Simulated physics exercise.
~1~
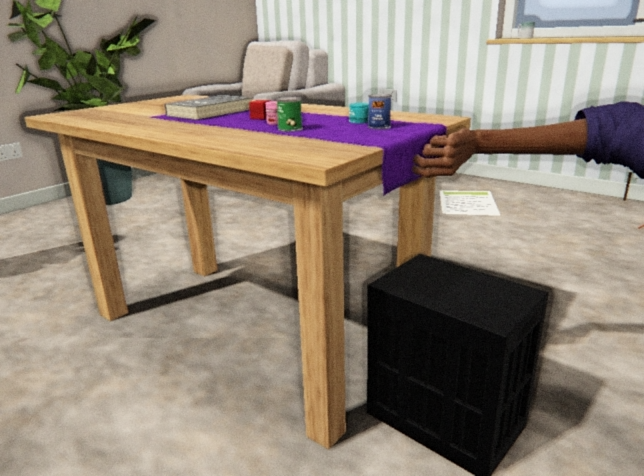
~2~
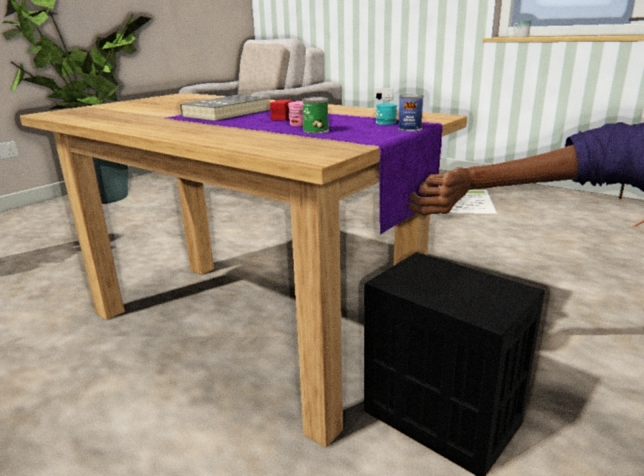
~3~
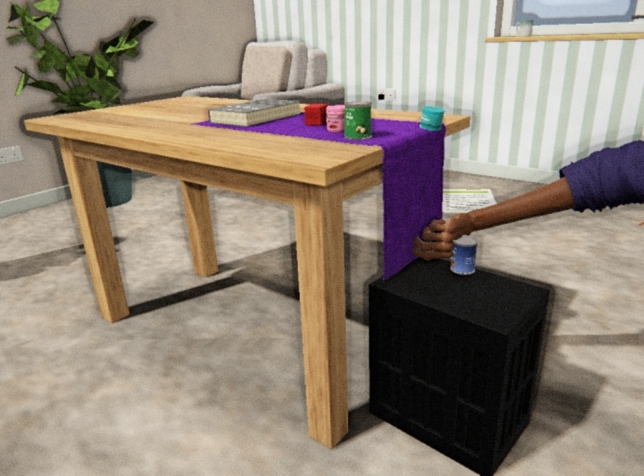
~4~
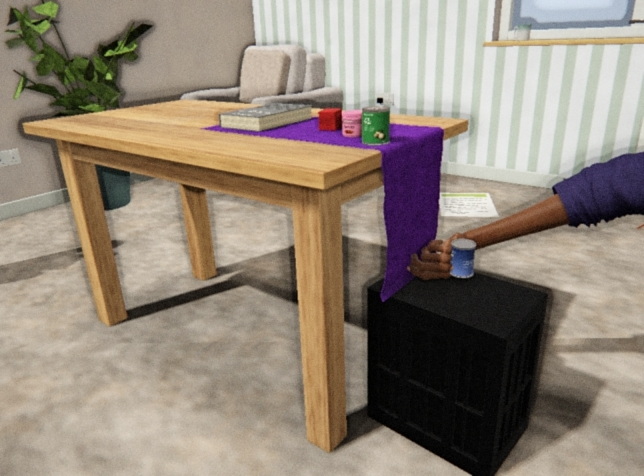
In a living room with striped wallpaper, a wooden table holds a book and several small cans and pots on a purple cloth, with a black crate below its right end. A hand grips the cloth's overhanging edge and pulls it downward, drawing the objects to the right. The blue can leaves the table and ends up upside down on the crate, beside the hand. As the cloth slides further, the turquoise pot disappears from the tabletop. Finally, the hem hangs by the crate's top, while the book and the red, pink and green items remain on the table.
